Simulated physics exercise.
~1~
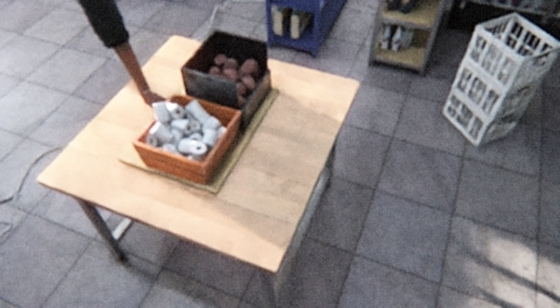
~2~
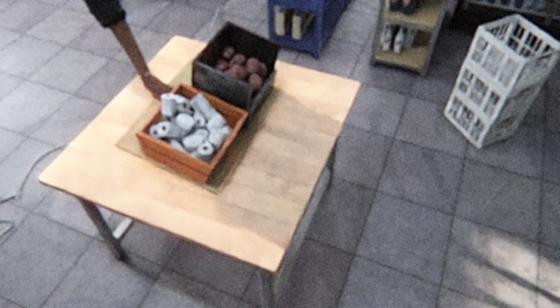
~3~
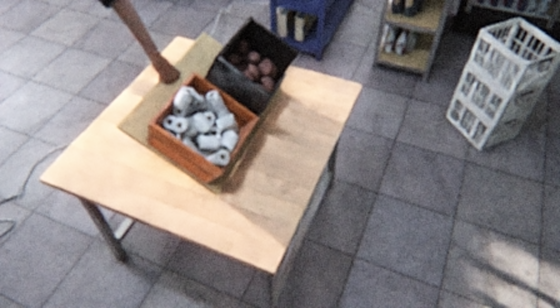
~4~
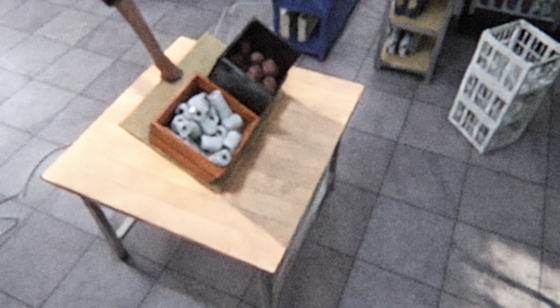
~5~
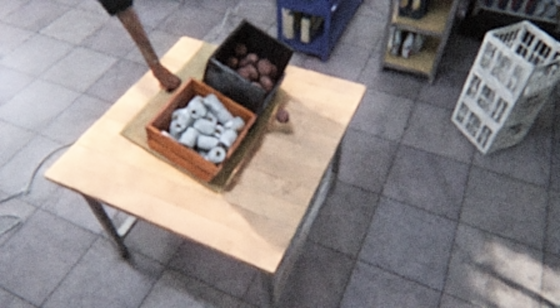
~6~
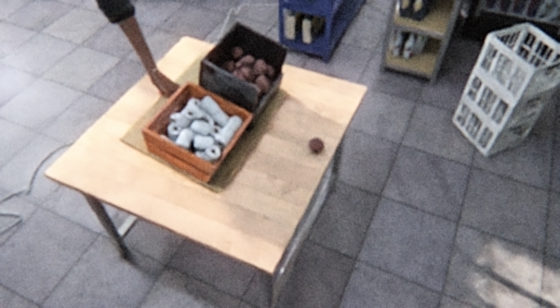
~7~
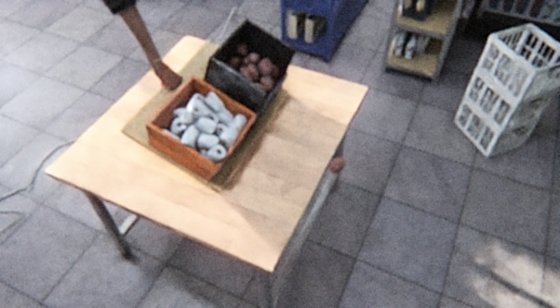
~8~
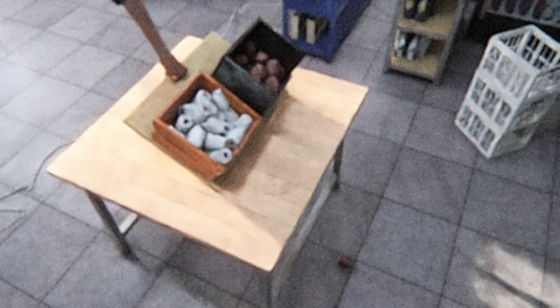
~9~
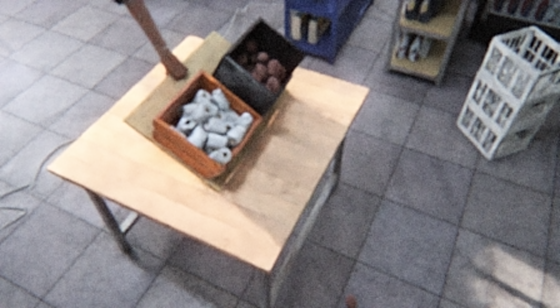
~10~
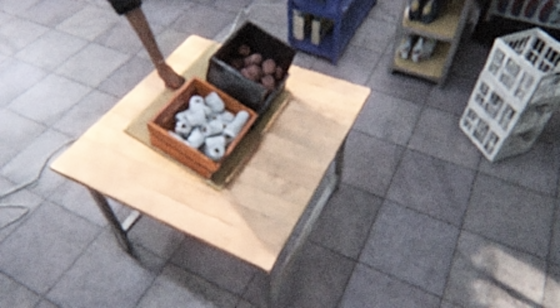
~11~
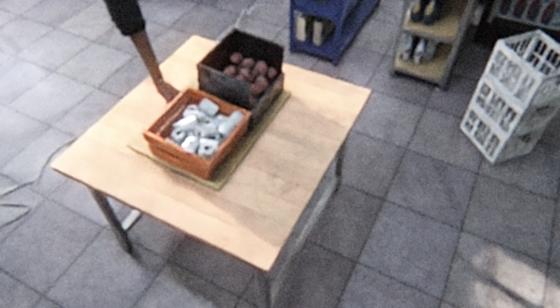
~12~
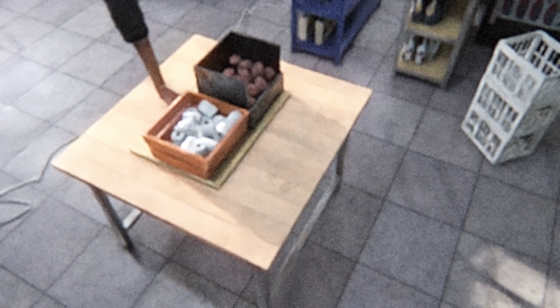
On a light wooden table standing on a grey tiled floor, a black tub of red potatoes and an orange tub of white paper rolls sit side by side on a plywood board. A worker's hand at the board's left edge lifts it, tilting both tubs steeply to the right. As the board is partly lowered, one potato leaves the black tub, rolls right across the tabletop and drops over the edge to the floor. The hand raises the board steeply again, then lowers it flat, with the paper rolls and remaining potatoes still in their tubs.
